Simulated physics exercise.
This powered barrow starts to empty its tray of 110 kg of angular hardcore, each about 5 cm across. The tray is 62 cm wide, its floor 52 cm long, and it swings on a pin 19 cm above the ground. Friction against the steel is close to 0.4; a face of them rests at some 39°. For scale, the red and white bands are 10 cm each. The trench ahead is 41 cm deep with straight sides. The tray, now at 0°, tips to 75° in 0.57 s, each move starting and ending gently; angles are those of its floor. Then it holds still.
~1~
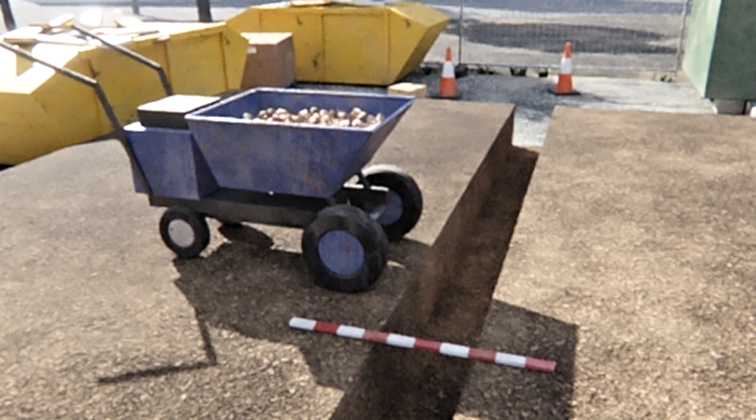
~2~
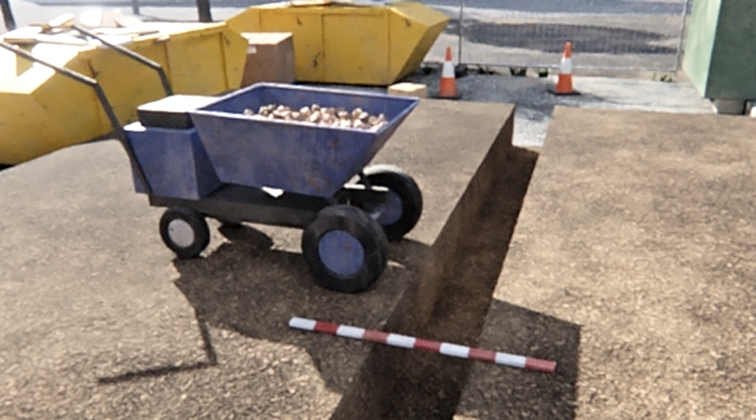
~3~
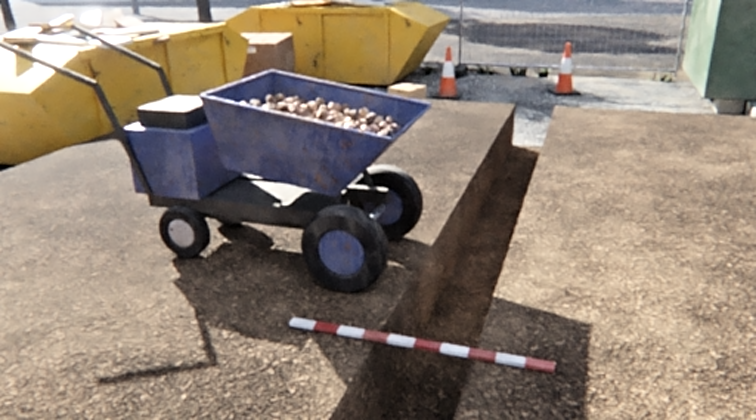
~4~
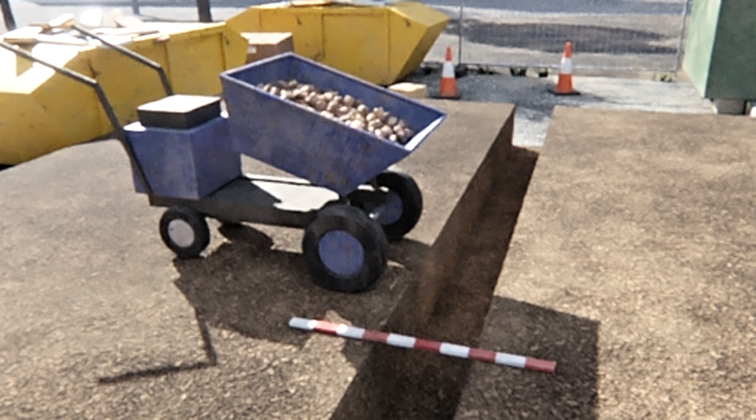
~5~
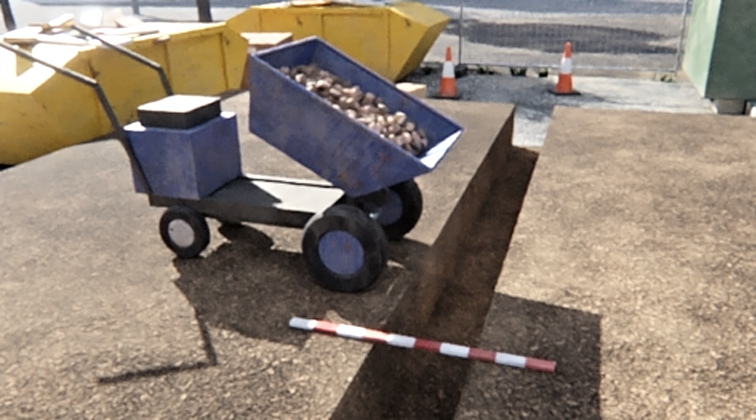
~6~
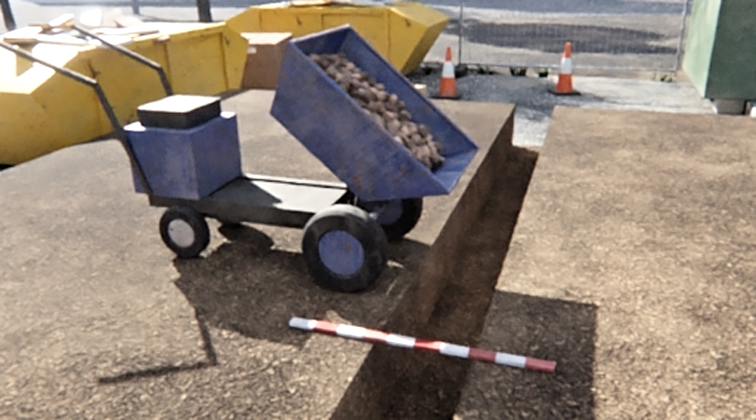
Blue tray of a small wheeled barrow tilting steeply down to the right, carrying brownish stones above a straight-sided trench.
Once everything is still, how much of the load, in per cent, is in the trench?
Roughly 23 per cent ends in the trench.
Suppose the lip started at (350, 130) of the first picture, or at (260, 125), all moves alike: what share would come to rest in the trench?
Near 35 per cent from the first place, 80 from the second.
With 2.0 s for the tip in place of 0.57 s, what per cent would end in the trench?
It would be near 50 per cent.
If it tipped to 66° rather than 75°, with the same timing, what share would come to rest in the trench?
It would be near 10 per cent.
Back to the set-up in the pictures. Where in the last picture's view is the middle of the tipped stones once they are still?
Near (556, 282).
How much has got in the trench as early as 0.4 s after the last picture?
Some 0 per cent.
Then, 0.1 s after the last picture the floor is at 64°, 100 % in the tray; the foremost stones are at (463, 198).
Then, 0.4 s after the last picture the floor is at 75°, 70 % in the tray, 1 % in the trench, 29 % past the trench; the foremost stones are at (564, 282).
Then, 0.7 s after the last picture the floor is at 75°, 14 % in the tray, 6 % in the trench, 80 % past the trench; the foremost stones are past the picture's edge.
Then, 2.7 s after the last picture the floor is at 75°, 0 % in the tray, 23 % in the trench, 77 % past the trench; the foremost stones are past the picture's edge.
